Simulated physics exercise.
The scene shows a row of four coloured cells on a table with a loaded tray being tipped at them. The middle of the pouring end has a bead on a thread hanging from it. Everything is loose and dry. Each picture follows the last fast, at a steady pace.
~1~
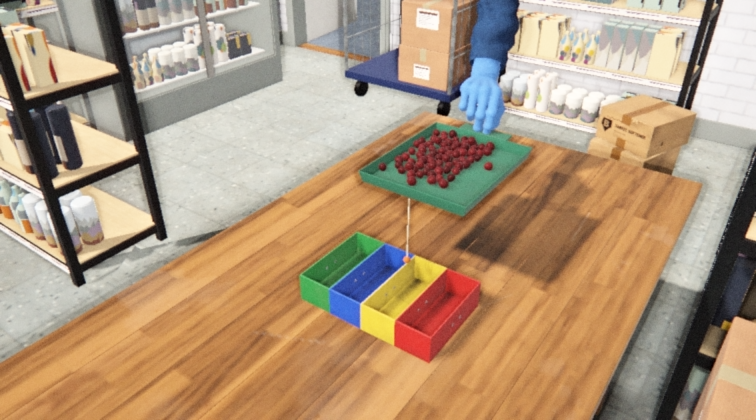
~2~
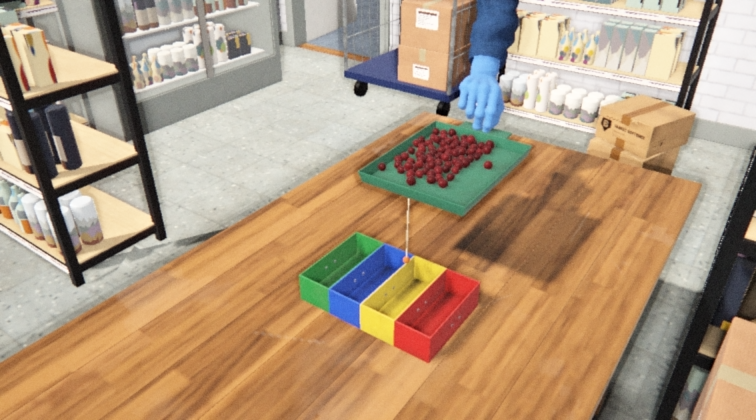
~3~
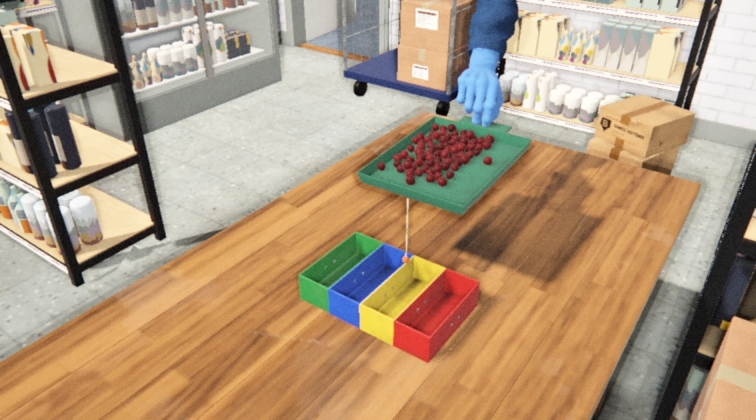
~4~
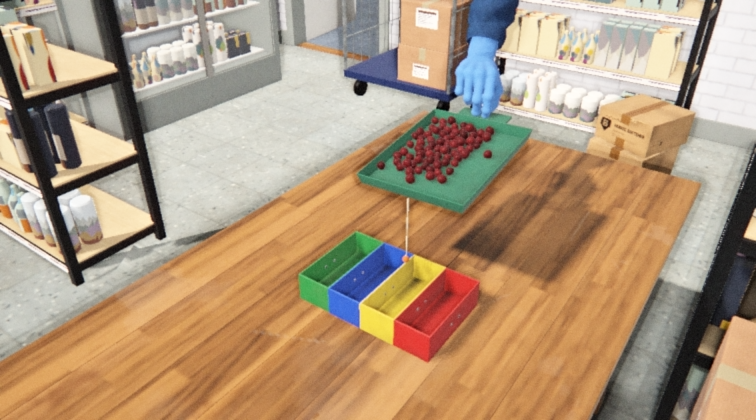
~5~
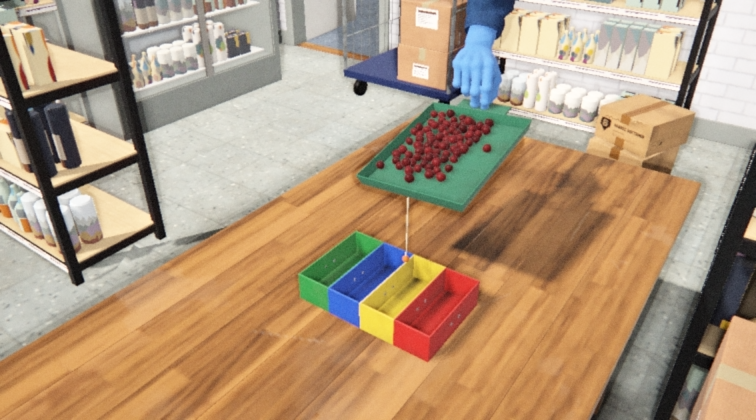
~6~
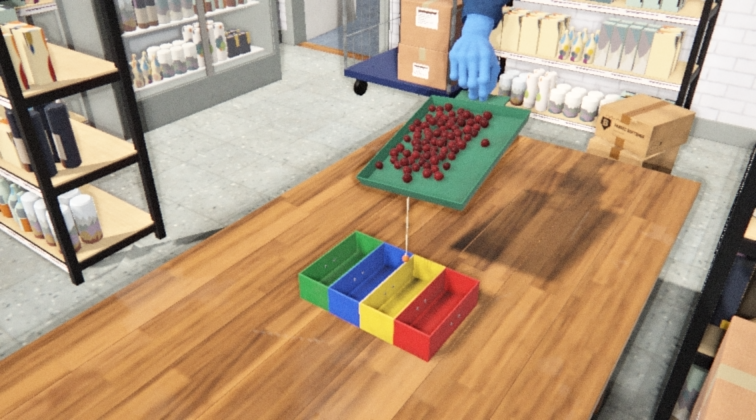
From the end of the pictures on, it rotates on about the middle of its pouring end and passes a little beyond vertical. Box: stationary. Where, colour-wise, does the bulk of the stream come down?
In the green cell.
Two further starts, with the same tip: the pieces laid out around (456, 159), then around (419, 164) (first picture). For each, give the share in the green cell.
Roughly 40 per cent, then roughly 60 per cent.
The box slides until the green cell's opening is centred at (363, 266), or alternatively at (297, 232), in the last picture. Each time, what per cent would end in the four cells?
Near 60 and 90 percent respectively.
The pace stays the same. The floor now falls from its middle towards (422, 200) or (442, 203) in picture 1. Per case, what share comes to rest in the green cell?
Somewhere close to 10 % the first time, 0 % the second.
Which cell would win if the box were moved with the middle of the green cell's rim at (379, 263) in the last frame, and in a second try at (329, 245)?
In order: That green cell, blue.
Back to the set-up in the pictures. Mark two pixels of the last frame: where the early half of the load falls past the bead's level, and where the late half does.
(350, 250) first, (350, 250) later.
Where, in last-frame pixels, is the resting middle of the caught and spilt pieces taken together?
Somewhere around (348, 284) in the final view.
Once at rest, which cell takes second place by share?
Rank two - the blue one.
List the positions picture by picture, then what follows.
In the first picture, corners of the pouring end (363, 171) and (464, 205), level; middle of the load (450, 155), dried cherries; bead on its thread (407, 260); green cell (315, 291); blue cell (345, 306); yellow cell (378, 322); red cell (412, 339).
In the second picture, corners of the pouring end (362, 171) and (463, 205), level; middle of the load (449, 154).
In the third picture, corners of the pouring end (361, 172) and (462, 204), tipped barely, lowest at the left corner; middle of the load (449, 150).
In the fourth picture, corners of the pouring end (361, 173) and (462, 203), tipped a little, lowest at the left corner; middle of the load (449, 145).
In the fifth picture, corners of the pouring end (360, 174) and (461, 202), tipped a little, lowest at the left corner; middle of the load (448, 140).
In the sixth picture, corners of the pouring end (360, 175) and (460, 201), tipped clearly, lowest at the left corner; middle of the load (446, 135); green cell (314, 290); blue cell (344, 305); yellow cell (377, 321); red cell (411, 338).
Just after the last frame, tray tipped steeply; almost all on the tray; just a few in the blue cell; just a few falling or outside the box.
A moment on, tray tipped right over; roughly a third on the tray; about a tenth in the green cell; about a tenth in the blue cell; just a few in the yellow cell; roughly a third falling or outside the box.
Further on, tray tipped past a quarter turn; roughly half in the green cell; roughly a third in the blue cell; about a tenth in the yellow cell; just a few in the red cell; about a tenth falling or outside the box.
When it is over, tray tipped past a quarter turn; roughly half in the green cell; roughly a third in the blue cell; about a tenth in the yellow cell; just a few in the red cell; about a tenth outside the box.
